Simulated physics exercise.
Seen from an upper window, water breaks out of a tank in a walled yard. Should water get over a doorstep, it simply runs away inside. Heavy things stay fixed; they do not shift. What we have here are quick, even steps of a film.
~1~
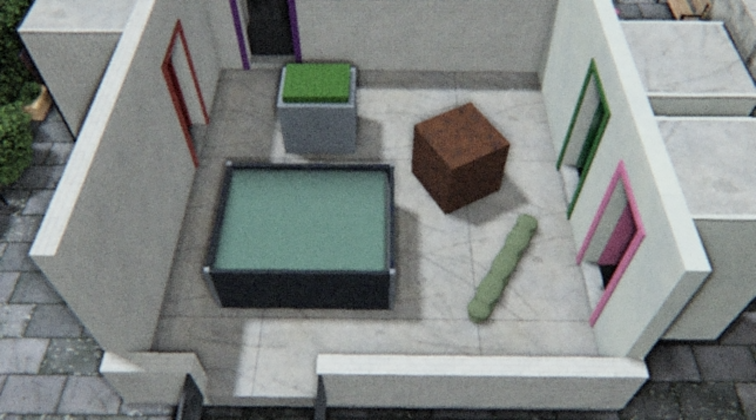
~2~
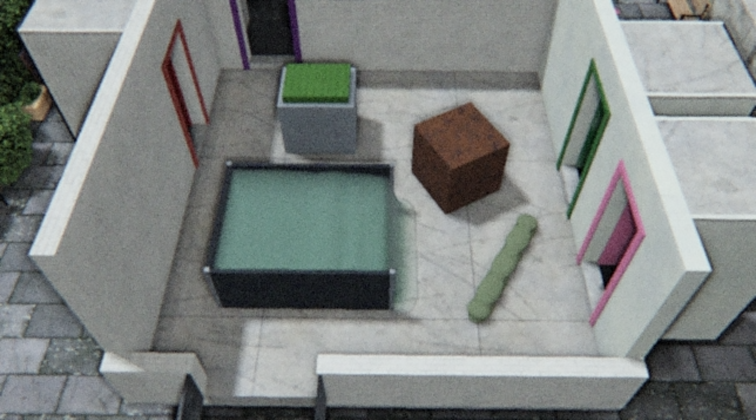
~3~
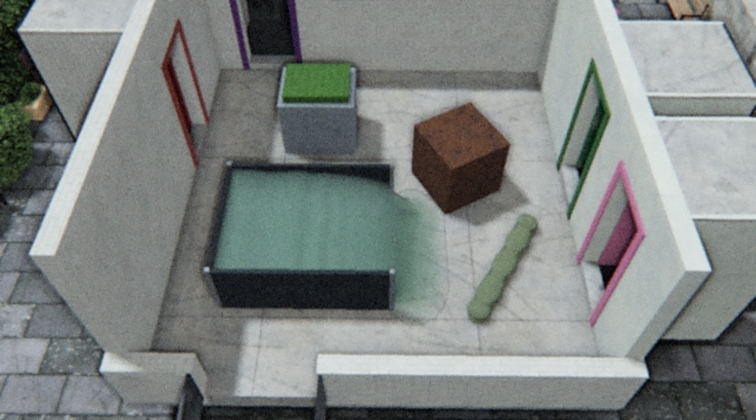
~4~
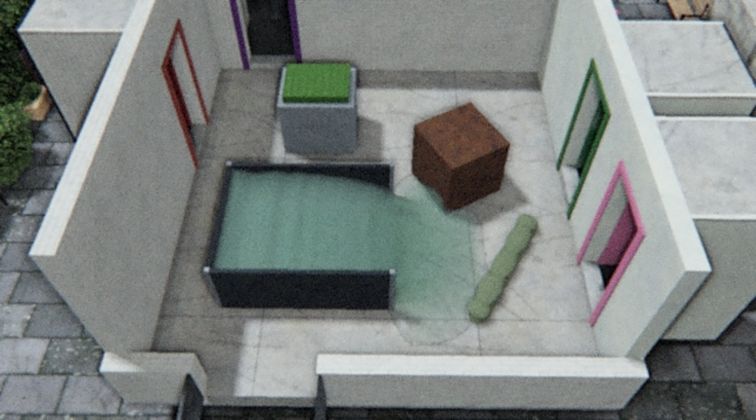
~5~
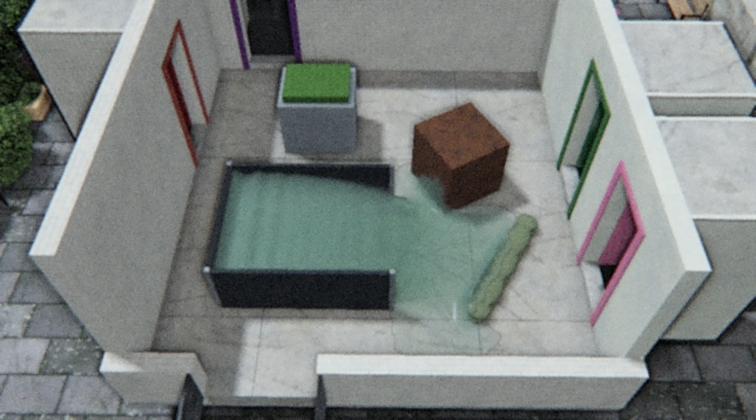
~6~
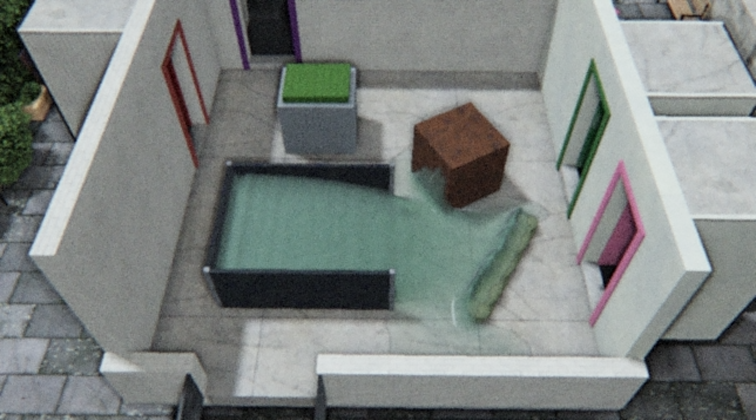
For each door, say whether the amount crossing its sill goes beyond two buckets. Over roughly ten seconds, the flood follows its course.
Door by door: Purple door - two buckets at most, red door - beyond two buckets, pink door - beyond two buckets, green door - beyond two buckets.
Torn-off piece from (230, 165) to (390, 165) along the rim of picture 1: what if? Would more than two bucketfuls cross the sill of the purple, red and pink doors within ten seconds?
Well, the purple one breaks the limit, while the red one breaks the limit and the pink one stays within bounds.
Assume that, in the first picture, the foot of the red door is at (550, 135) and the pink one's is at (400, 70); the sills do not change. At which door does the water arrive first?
I reckon it is the one in green.
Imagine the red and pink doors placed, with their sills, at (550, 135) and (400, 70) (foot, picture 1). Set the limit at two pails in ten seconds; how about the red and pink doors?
My reading: Red door exceeds the limit, pink door stays within the limit.
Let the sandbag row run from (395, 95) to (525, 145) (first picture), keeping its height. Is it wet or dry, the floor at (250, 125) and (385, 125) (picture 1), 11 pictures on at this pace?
The first point is untouched and the second is soaked.
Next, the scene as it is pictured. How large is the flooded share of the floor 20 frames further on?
My guess is around 70 in a hundred.
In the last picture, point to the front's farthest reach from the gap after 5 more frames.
I would point to (543, 121).
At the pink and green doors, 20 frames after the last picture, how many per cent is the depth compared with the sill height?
The first comes to about 180 percent, the second to about 140 percent.
A moment on, water covers 35 % of the floor; the purple door not reached, the red door not reached, the pink door under two buckets in, the green door under two buckets in.
Next, water covers 50 % of the floor; the purple door not reached, the red door not reached, the pink door far over two buckets in, the green door over two buckets in.
Then, water covers 70 % of the floor; the purple door not reached, the red door under two buckets in, the pink door far over two buckets in, the green door far over two buckets in.
Later, water covers 95 % of the floor; the purple door wet at the sill, nothing in, the red door under two buckets in, the pink door far over two buckets in, the green door far over two buckets in.
In the end, water covers 95 % of the floor; the purple door under two buckets in, the red door over two buckets in, the pink door far over two buckets in, the green door far over two buckets in.
